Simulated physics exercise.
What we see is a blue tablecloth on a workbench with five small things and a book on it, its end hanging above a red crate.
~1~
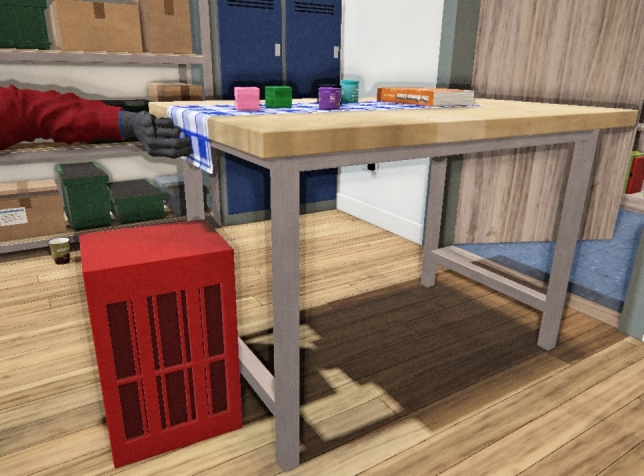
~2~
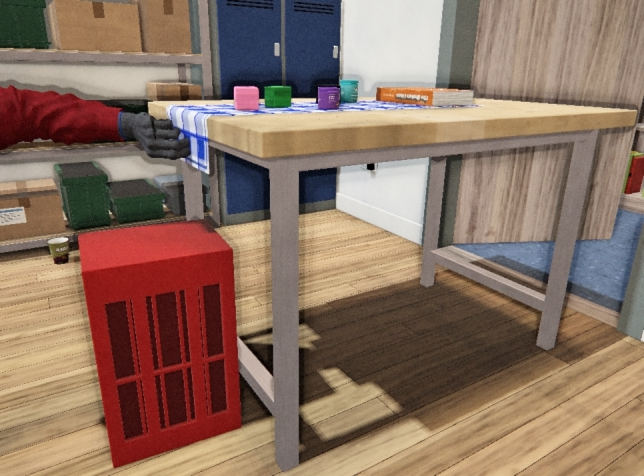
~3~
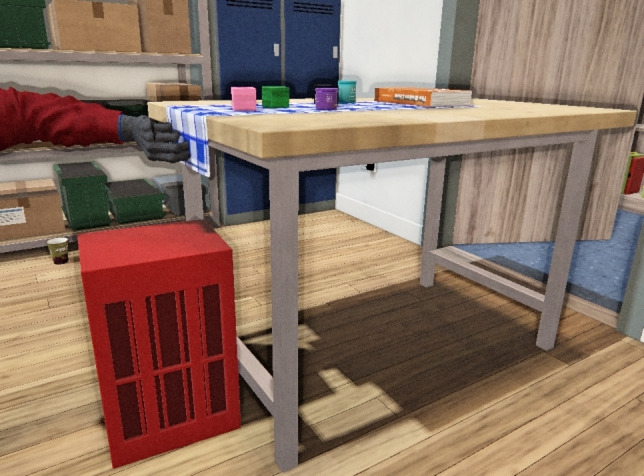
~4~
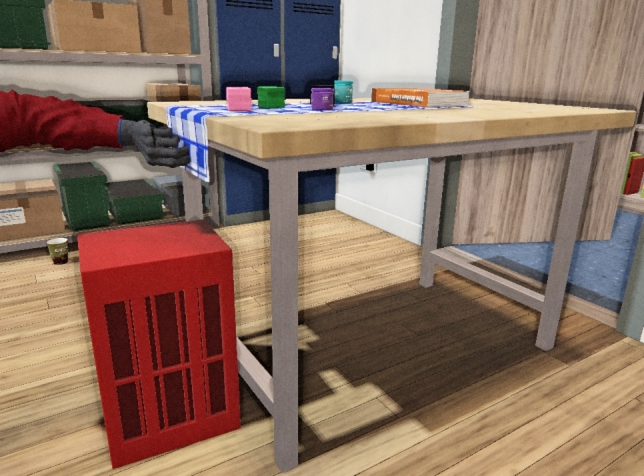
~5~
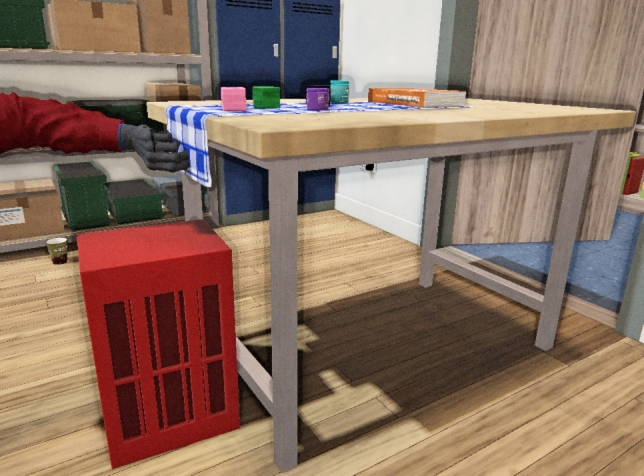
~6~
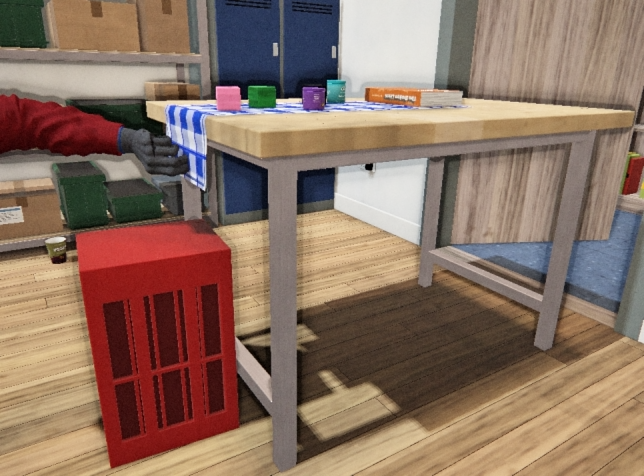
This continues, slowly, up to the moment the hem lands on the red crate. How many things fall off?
The workbench loses one.
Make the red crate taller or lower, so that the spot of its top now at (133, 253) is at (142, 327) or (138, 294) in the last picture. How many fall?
It would be 4 and 2.
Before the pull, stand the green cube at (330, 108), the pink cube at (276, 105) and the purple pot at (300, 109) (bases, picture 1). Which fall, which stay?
The green cube does not fall; the pink cube does not fall; the purple pot does not fall.
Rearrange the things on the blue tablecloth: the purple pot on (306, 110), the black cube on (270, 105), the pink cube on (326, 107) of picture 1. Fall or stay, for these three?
The purple pot survives, the black cube remains up, the pink cube stays on.
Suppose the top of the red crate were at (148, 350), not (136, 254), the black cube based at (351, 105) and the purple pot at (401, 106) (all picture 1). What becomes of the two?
The black cube goes over, the purple pot does not fall.
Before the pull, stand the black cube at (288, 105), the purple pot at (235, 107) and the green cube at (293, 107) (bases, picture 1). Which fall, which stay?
The black cube remains up; the purple pot drops off; the green cube remains up.
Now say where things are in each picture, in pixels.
In the first frame, hem (212, 174); pink cube (247, 88); green cube (279, 87); purple pot (330, 88); black cube (329, 85); turquoise pot (350, 80); top of the crate (136, 254).
In the second frame, hem (209, 174); pink cube (246, 87).
In the third frame, hem (210, 177); green cube (275, 87).
In the fourth frame, hem (209, 182); purple pot (323, 88); top of the crate (134, 254).
In the fifth frame, hem (212, 187); black cube (318, 85).
In the sixth frame, hem (206, 192); pink cube (228, 87); green cube (262, 87); purple pot (314, 88); black cube (314, 85); turquoise pot (337, 80).
A little later, hem near (189, 208); all still up.
Next, hem on the crate; pink cube gone.
When it is over, hem on the crate; pink cube gone. The count of fallen things is one.
